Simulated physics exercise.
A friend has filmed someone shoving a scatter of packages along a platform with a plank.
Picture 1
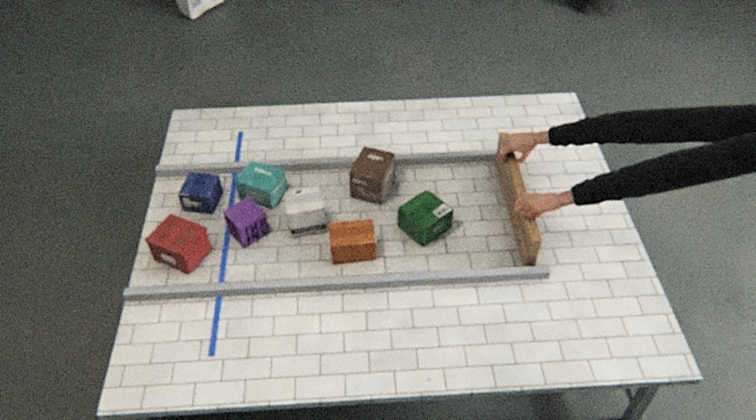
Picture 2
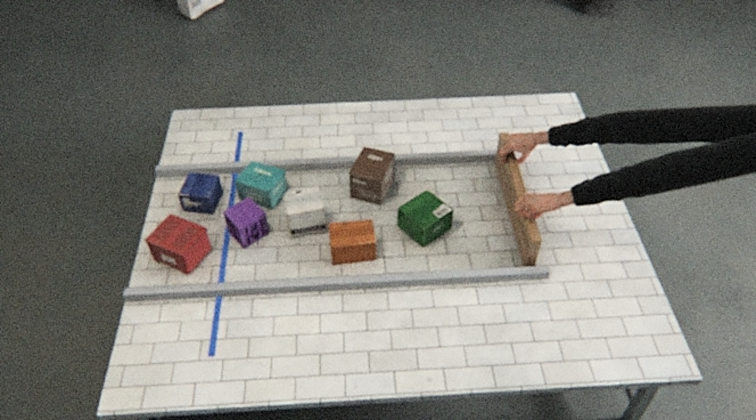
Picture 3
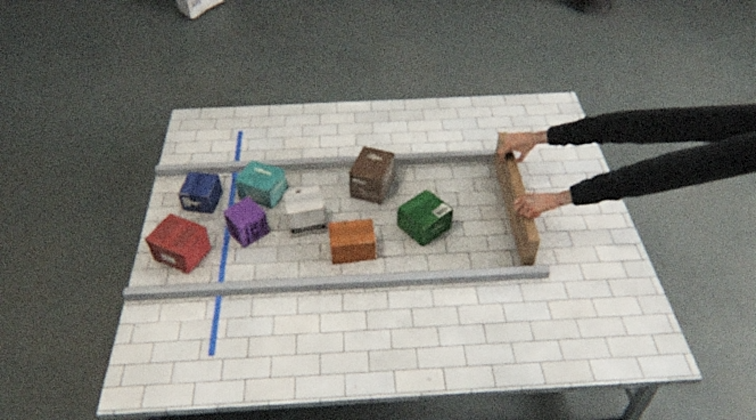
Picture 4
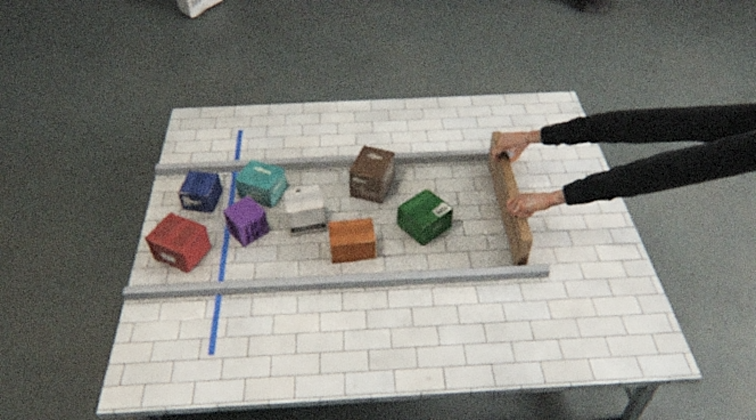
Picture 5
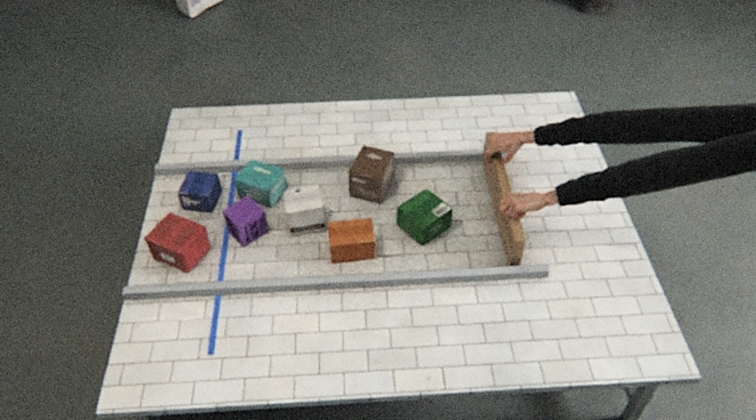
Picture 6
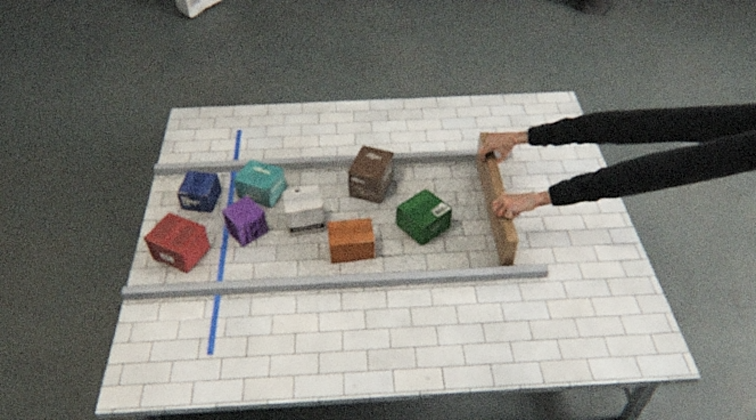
Two hands held a wooden plank at the right end of a walled track on a table and slid it slightly left, while the eight scattered, colourful boxes ahead of it stayed still.
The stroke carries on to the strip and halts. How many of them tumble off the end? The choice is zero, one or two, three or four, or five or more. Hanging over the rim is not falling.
Outcome: The number that fall off is one or two.
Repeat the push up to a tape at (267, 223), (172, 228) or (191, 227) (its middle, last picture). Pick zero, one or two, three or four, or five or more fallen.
The falls would be zero; more than four; five or over.
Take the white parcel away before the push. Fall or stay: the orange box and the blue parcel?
The orange box remains up; the blue parcel falls.
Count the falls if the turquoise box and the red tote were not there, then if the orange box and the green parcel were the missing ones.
Fallen: 1, and 1 in the other try.
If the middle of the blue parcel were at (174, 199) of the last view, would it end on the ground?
From there it tumbles off.
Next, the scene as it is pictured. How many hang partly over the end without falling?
It comes to 0.
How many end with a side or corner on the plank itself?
It touches 3.
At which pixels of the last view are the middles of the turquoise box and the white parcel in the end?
The turquoise box at (175, 191), the white parcel at (165, 216).
A little later, none off yet; red tote at rest near (178, 243); blue parcel at rest near (200, 192); purple crate at rest near (245, 221).
Next, none off yet; red tote at rest near (178, 243); blue parcel at rest near (200, 192); purple crate shifted about its own width near (218, 221).
When it is over, the number that fall off is one or two; down, purple crate and blue parcel.
